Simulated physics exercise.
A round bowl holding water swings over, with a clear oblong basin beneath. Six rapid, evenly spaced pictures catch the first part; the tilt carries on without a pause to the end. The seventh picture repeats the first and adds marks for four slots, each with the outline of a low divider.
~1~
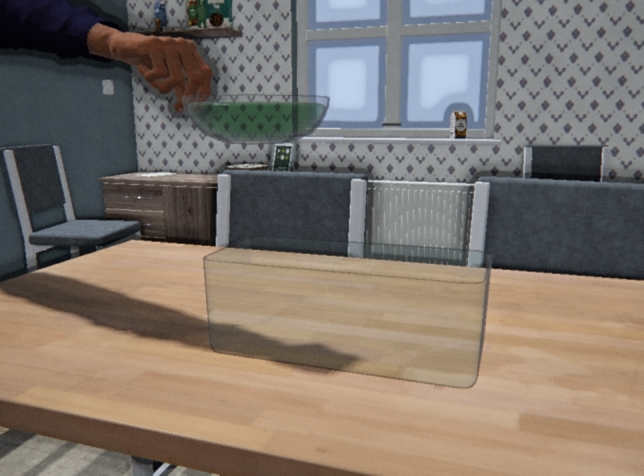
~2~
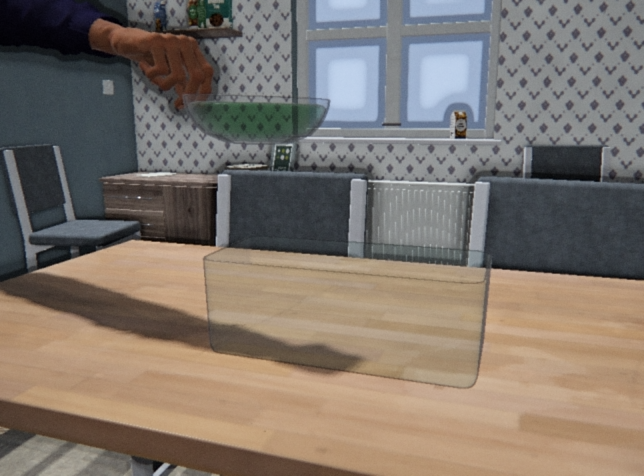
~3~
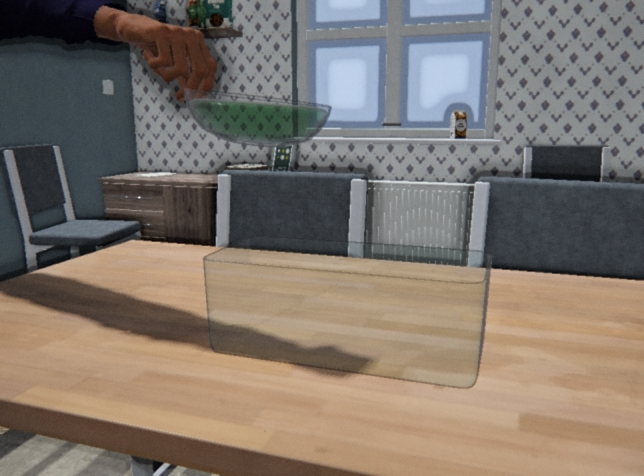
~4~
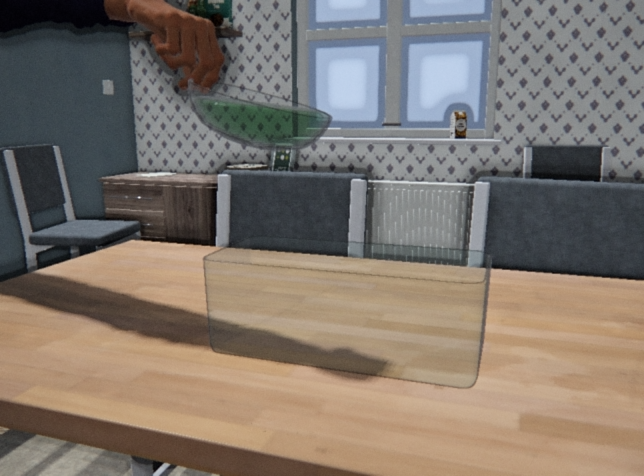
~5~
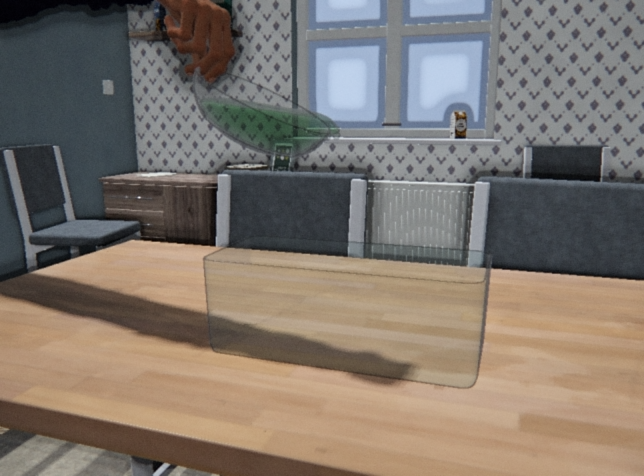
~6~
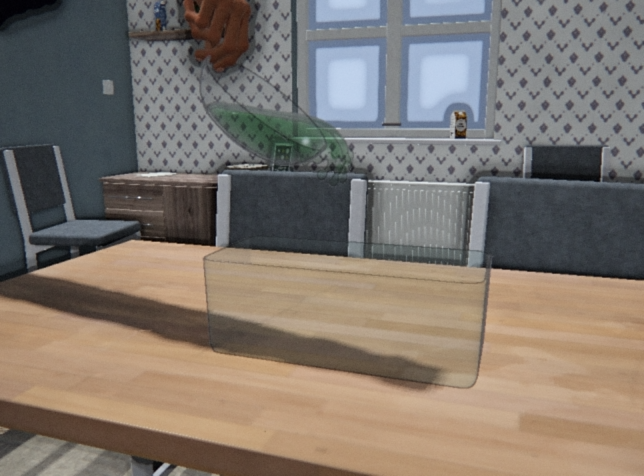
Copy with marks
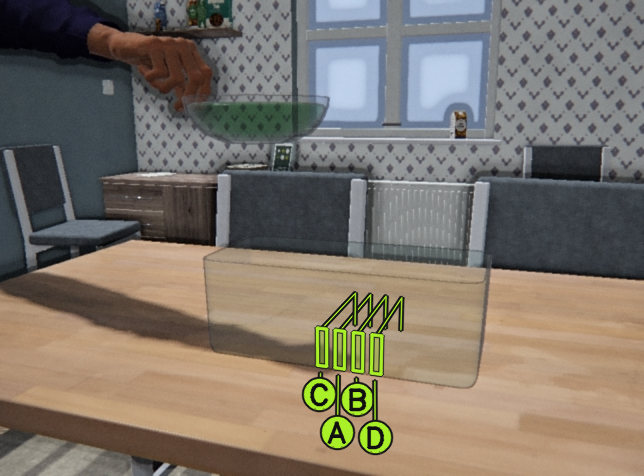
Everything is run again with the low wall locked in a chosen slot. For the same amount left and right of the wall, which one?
It is B.
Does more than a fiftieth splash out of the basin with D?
Yes, it does.
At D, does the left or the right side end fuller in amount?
More ends on the left.
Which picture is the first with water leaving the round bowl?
In picture 4.
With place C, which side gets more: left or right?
The right side.
In lime, A at (338, 375); B at (356, 378); C at (320, 373); D at (374, 381).
With A, about 30 % ends left of the wall and 66 % right of it; 3 % is lost outside.
With B, about 49 % ends left of the wall and 47 % right of it; 4 % is lost outside.
With C, about 20 % ends left of the wall and 77 % right of it; 3 % is lost outside.
With D, about 71 % ends left of the wall and 23 % right of it; 7 % is lost outside.
